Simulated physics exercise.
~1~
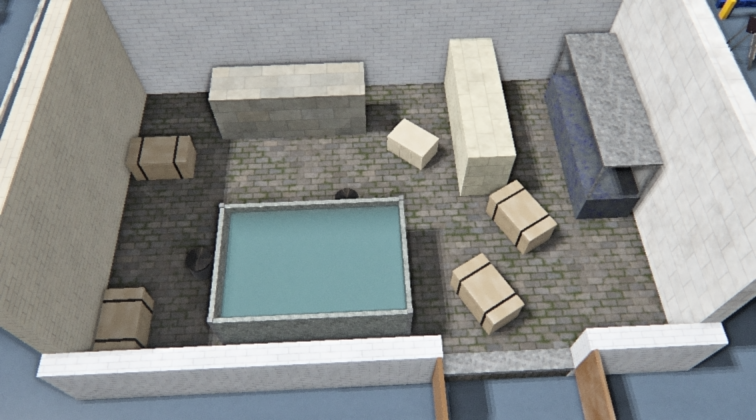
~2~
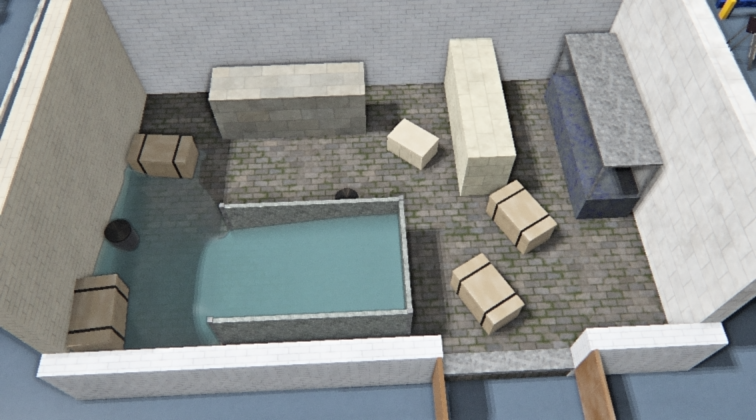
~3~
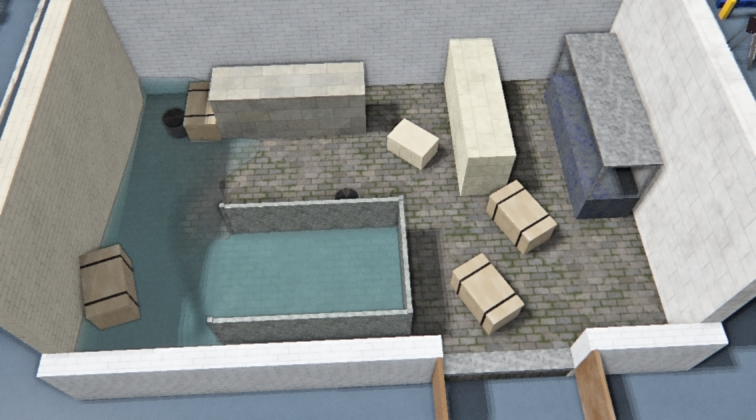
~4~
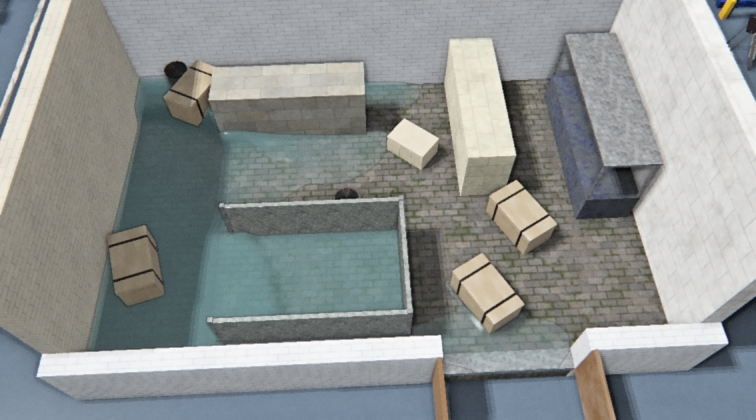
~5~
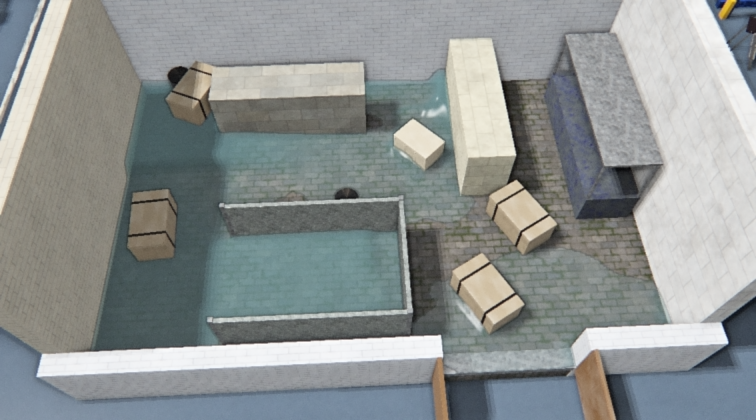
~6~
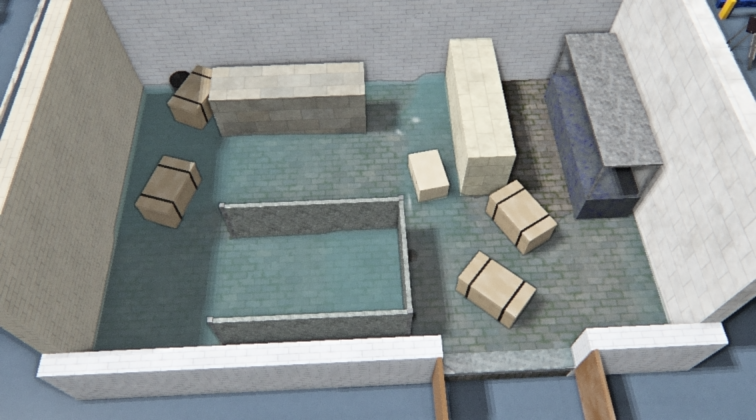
The clip opens on a walled hall with a paved floor, where a tank of blue-green water stands among strapped crates, dark pails and pale blocks. The tank's left side gives way, and water rushes out, pushing a pail and the lower-left crate toward the left wall. The flow sweeps that pail and the upper-left crate into the back corner beside a long block, while the lower crate drifts upward. Water spreads rightward, and the small pale box slides toward the front. It ends with shallow water over most of the floor and the tank's frame still standing.
